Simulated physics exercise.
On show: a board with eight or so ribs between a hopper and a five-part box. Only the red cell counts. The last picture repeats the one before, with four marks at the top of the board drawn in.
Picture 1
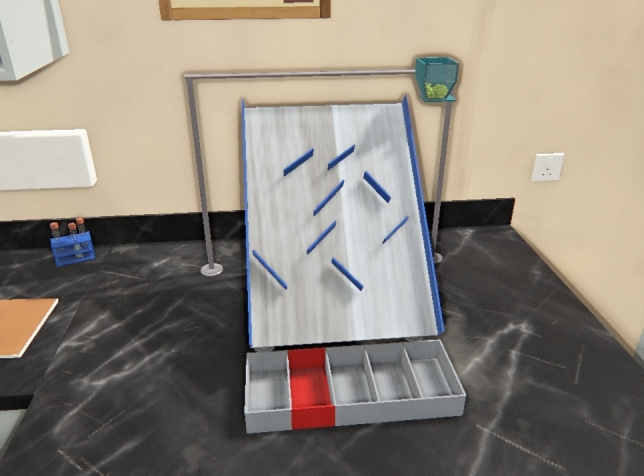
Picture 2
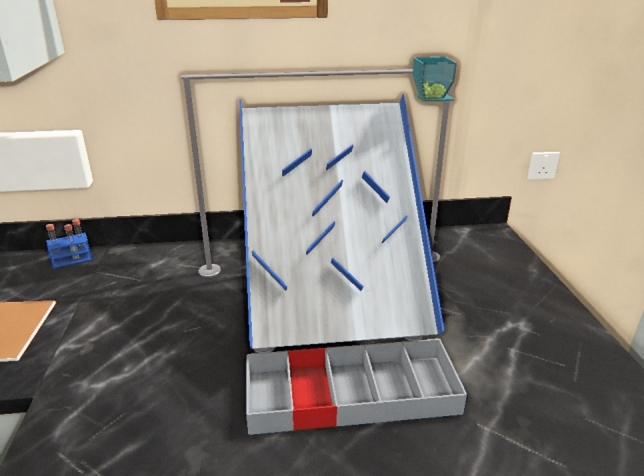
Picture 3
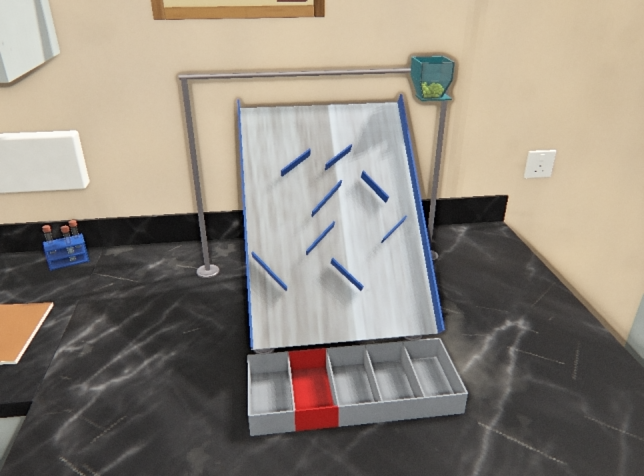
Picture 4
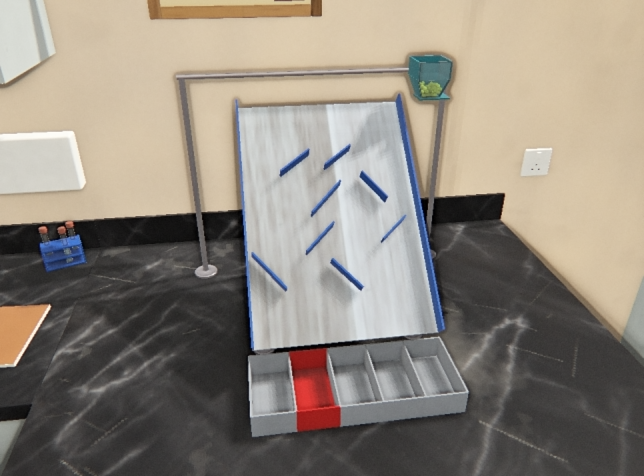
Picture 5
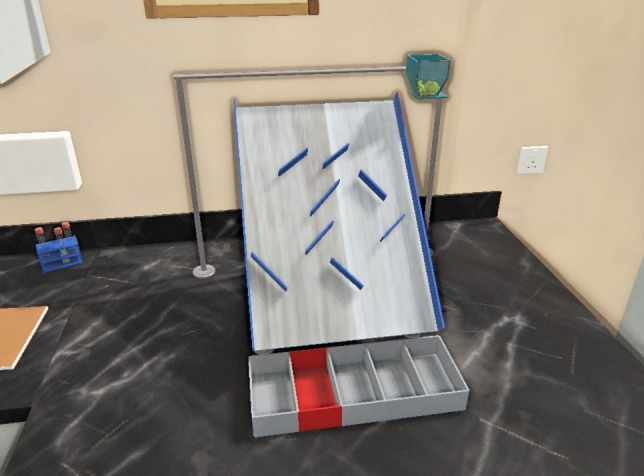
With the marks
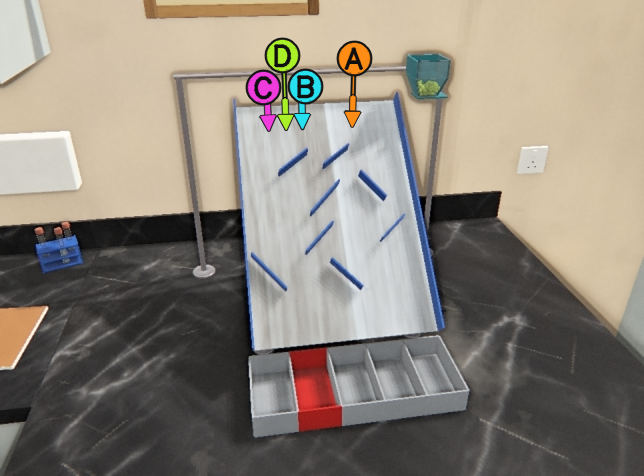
On a black marbled counter against a beige wall, seen from the front and slightly above, stands a sloping pale board with blue edges and slanted blue ribs. A teal hopper holding something yellow-green hangs from a grey metal frame at upper right, and a grey five-part box with one red cell sits below. Nothing on the counter moves; only the camera shifts very slightly.
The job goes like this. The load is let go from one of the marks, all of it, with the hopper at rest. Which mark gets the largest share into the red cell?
The answer is mark B.
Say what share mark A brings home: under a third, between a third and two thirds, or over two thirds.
It is under a third.
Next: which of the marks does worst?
That is mark A.
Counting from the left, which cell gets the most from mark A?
The fifth.
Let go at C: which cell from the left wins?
It is the third one.
On the marked copy, mark A meets the board at (352, 121); mark B meets the board at (302, 123); mark C meets the board at (268, 125); mark D meets the board at (285, 124).
If A is chosen, a small part in the red cell, most in other cells, a stray few outside the box.
If B is chosen, about two thirds in the red cell, about a third in other cells, a stray few held on the board.
If C is chosen, about a third in the red cell, about half in other cells, a small part held on the board.
If D is chosen, about half in the red cell, about half in other cells, a stray few held on the board.
